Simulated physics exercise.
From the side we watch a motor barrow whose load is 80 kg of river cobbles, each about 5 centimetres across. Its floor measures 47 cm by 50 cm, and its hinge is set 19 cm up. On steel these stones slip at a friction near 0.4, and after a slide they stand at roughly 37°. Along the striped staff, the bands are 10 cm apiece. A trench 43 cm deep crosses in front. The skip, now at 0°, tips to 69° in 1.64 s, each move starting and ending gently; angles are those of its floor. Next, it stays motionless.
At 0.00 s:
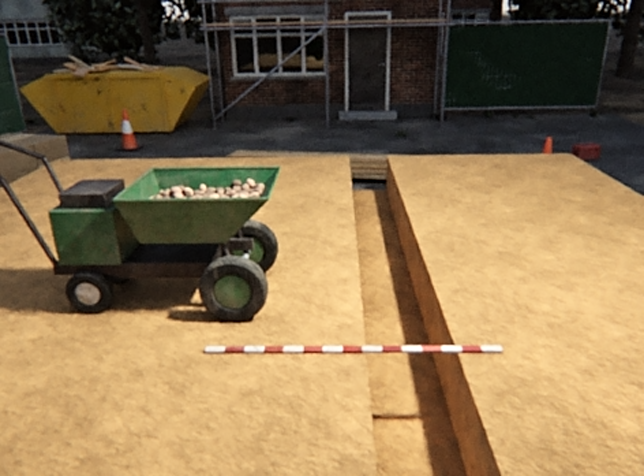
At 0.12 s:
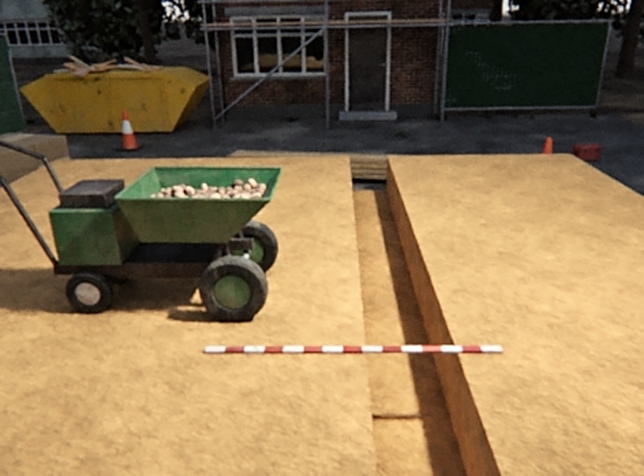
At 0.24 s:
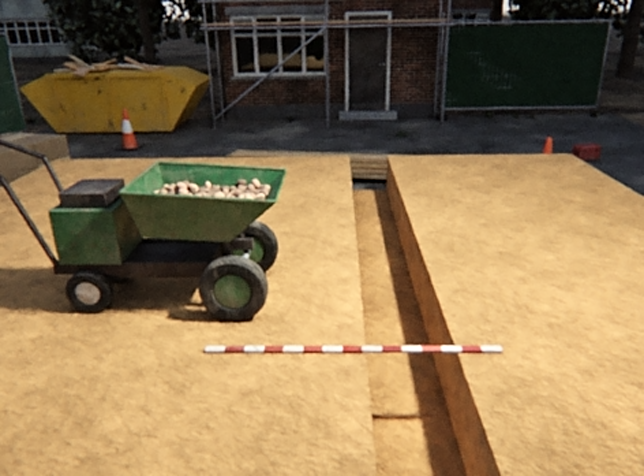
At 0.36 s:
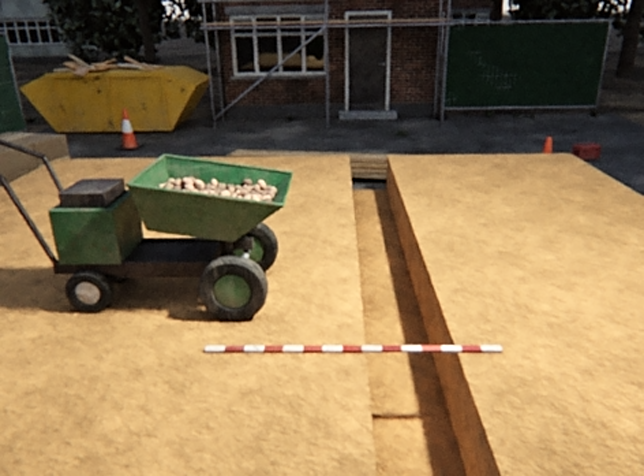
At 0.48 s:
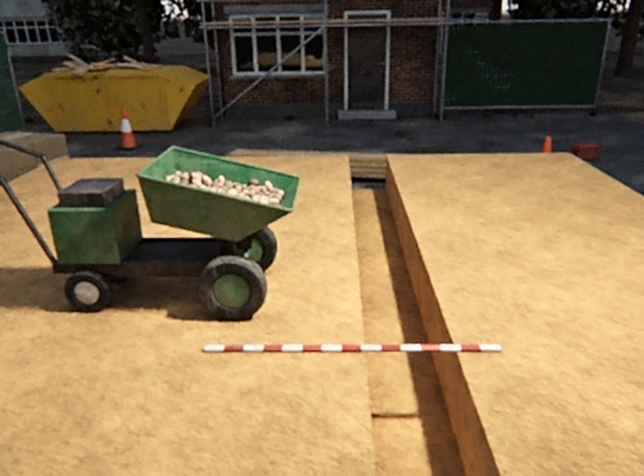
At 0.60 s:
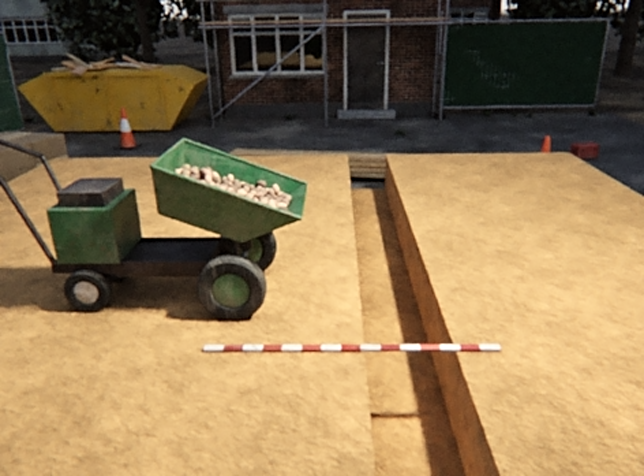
Green motor barrow standing left of a narrow trench, its skip of pale cobbles slowly tilting forward to the right.
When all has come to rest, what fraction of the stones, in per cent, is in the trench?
At the end about 91 per cent of the stones are there.
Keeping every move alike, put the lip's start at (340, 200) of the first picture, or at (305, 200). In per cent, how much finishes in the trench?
First some 80, then 100 per cent.
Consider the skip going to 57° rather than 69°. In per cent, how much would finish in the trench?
It would come to about 70 percent.
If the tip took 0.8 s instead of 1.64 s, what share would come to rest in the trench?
It would come to roughly 95 per cent.
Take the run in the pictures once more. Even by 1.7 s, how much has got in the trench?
At that moment: Approx. 40 %.
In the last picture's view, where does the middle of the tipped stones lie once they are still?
Their centre sits close to (398, 345).
After 1.2 s the floor is at 58°; 100 % in the skip; the foremost stones are at (332, 251).
After 1.7 s the floor is at 69°; 42 % in the skip, 16 % short of the trench, 42 % in the trench; the foremost stones are at (420, 351).
After 2.1 s the floor is at 69°; 10 % in the skip, 17 % short of the trench, 73 % in the trench; the foremost stones are at (431, 354).
After 4.0 s the floor is at 69°; 0 % in the skip, 9 % short of the trench, 91 % in the trench; the foremost stones are at (430, 349).
